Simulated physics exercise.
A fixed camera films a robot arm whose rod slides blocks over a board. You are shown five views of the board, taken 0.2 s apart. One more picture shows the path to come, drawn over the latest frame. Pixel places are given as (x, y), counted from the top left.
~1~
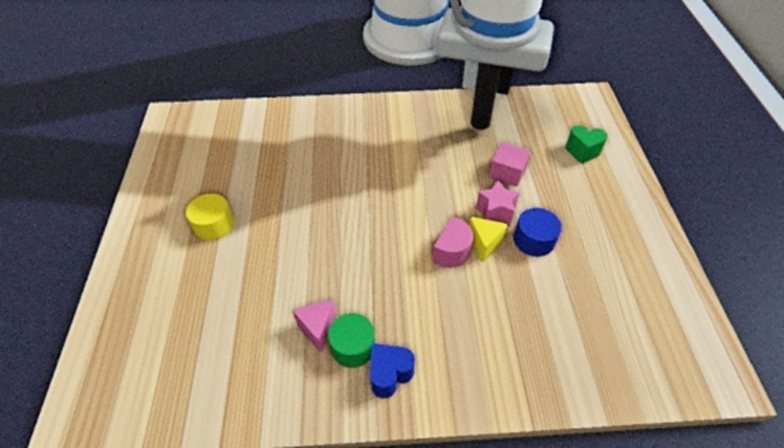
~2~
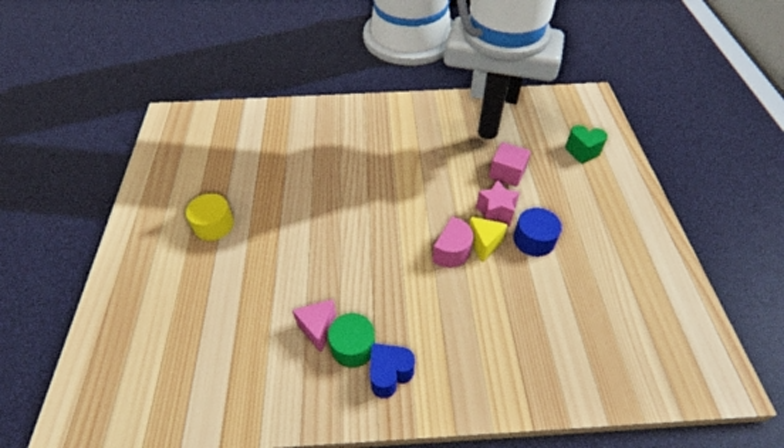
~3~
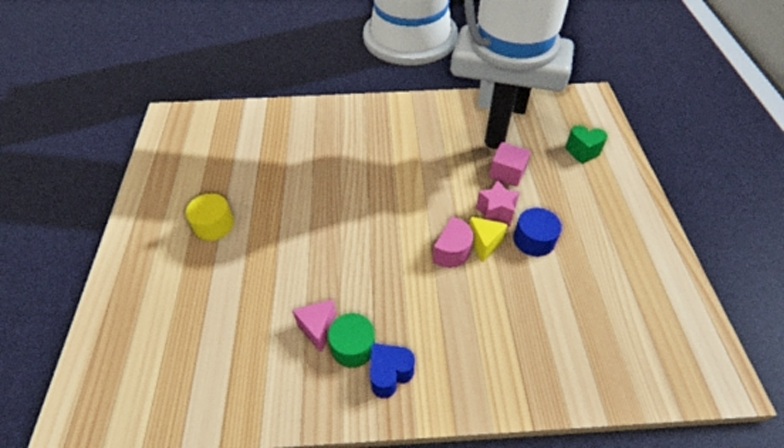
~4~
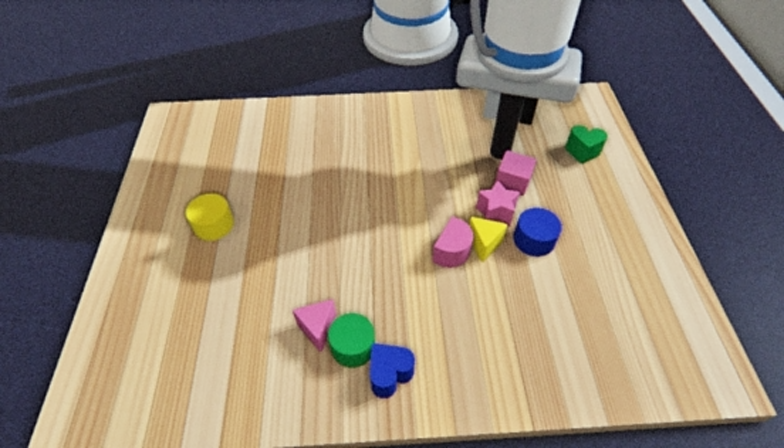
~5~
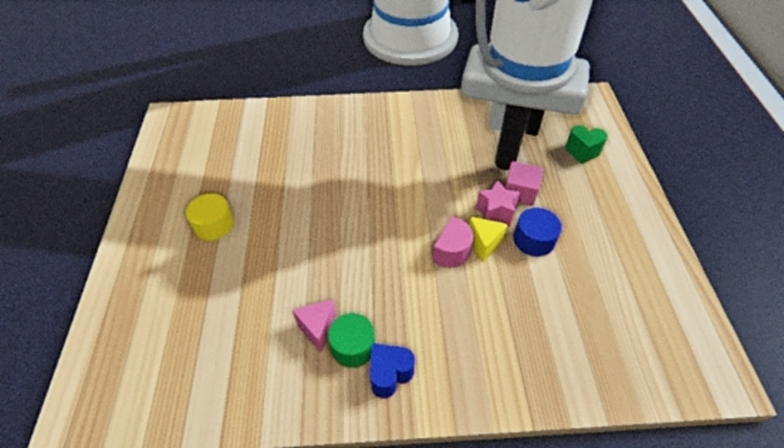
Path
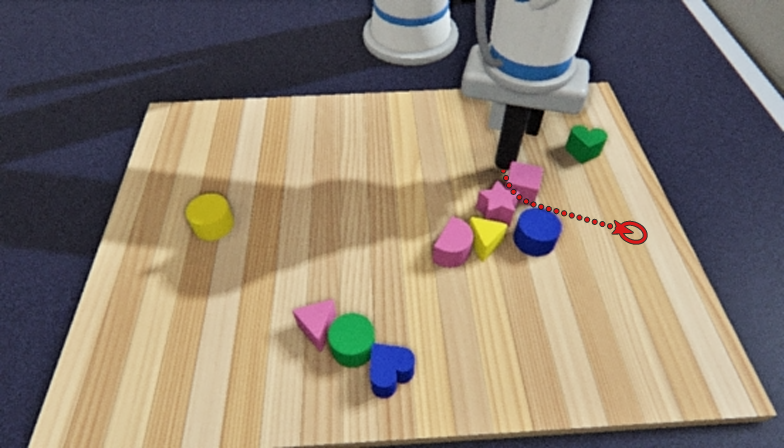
On a wooden board, a robot arm's black rod nudges a pink block slightly down and right.
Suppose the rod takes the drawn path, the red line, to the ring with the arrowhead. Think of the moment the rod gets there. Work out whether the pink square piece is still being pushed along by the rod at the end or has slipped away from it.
I expect it to be beside or behind the rod.
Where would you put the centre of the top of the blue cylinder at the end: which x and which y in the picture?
Close to (550, 239).
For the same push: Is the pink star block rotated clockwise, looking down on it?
I expect so.
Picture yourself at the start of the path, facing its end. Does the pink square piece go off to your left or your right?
To the path's right.
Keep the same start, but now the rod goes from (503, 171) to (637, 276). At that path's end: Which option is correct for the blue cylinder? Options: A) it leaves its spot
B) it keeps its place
My pick is A.
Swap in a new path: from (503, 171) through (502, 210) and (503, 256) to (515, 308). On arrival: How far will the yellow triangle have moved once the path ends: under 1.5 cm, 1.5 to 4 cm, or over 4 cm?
It will fall in the top band, over 4 cm.
Path on the board, from (503, 171) by way of (529, 203) and (579, 218) to (633, 233).
What follows on the original path. One third of the way, rod at (532, 196); pink star block at (502, 199), turned 25° clockwise; pink square piece at (561, 205), turned 25° anticlockwise; blue cylinder at (549, 237).
Two thirds of the way, rod at (583, 211); pink star block at (502, 199), turned 25° clockwise; pink square piece at (590, 224); blue cylinder at (550, 239).
At the end, rod at (637, 226); yellow triangle in place; pink star block at (502, 199), turned 25° clockwise; pink square piece at (591, 225); blue cylinder at (550, 239).
